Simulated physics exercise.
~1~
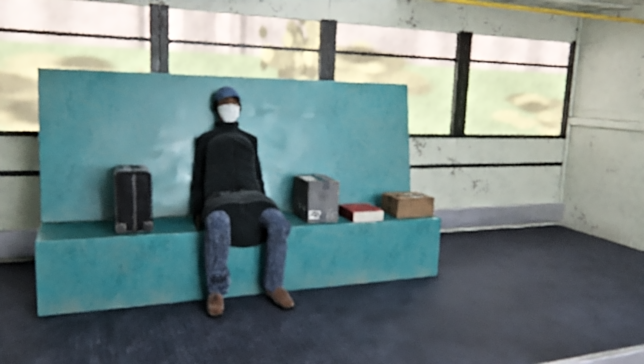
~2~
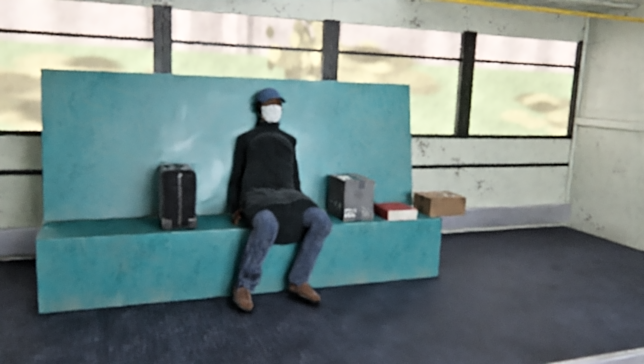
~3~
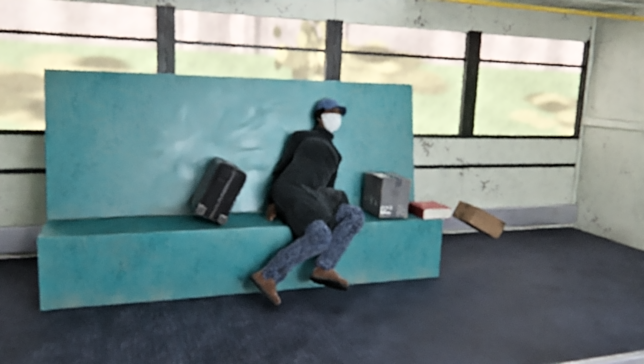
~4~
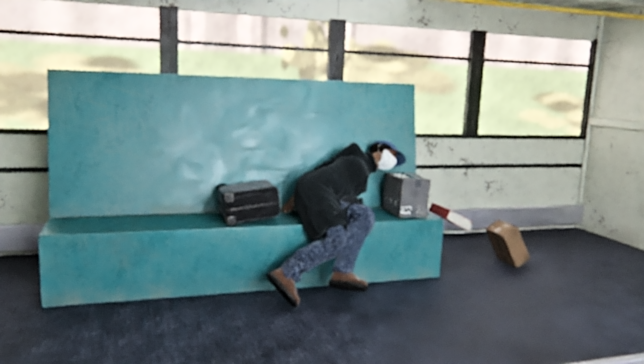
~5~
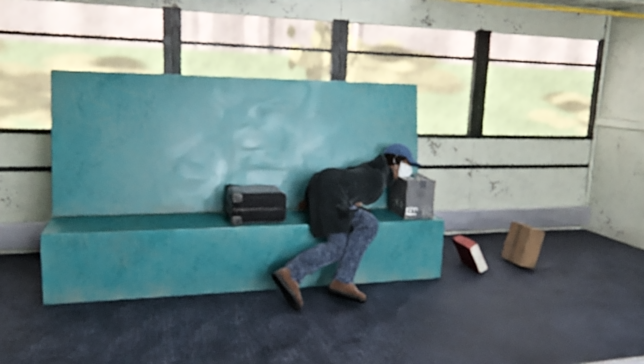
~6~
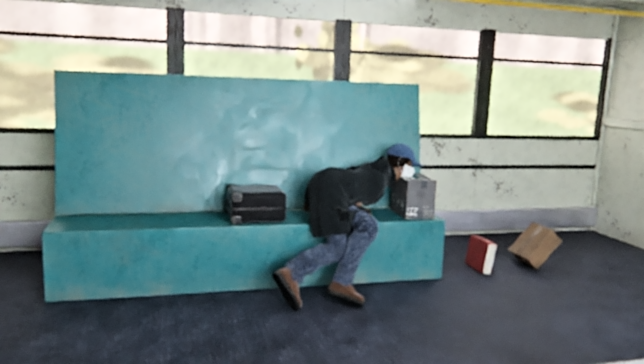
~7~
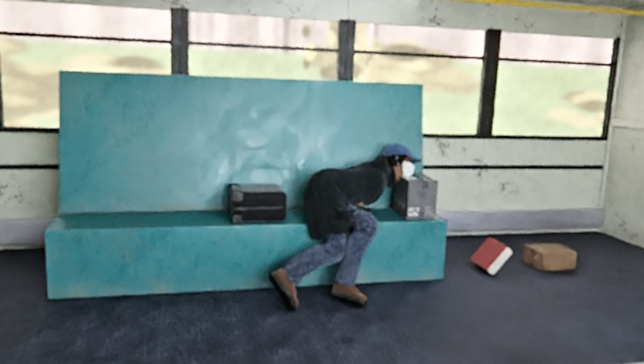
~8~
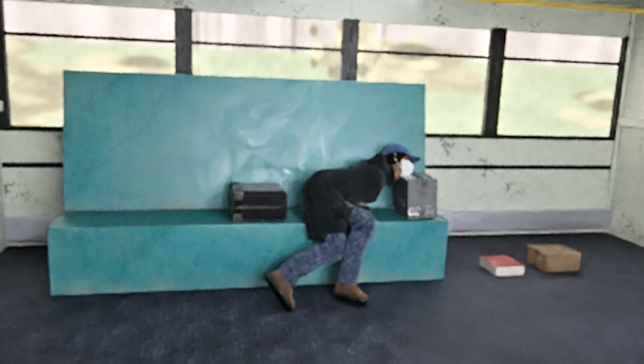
A person in a dark coat, jeans, blue cap and white face mask sits on a long teal bench below the windows of a shuttle, seen from the front as the view drifts slightly sideways. A black case stands to the left, with a grey holdall, a red folder and a brown carton to the right. Everything slides right along the seat; the case tips onto its side while the person slumps over against the holdall. The carton, then the folder, tumble off the right end. Both finish on the floor, while the person, case and upright holdall remain on the bench.
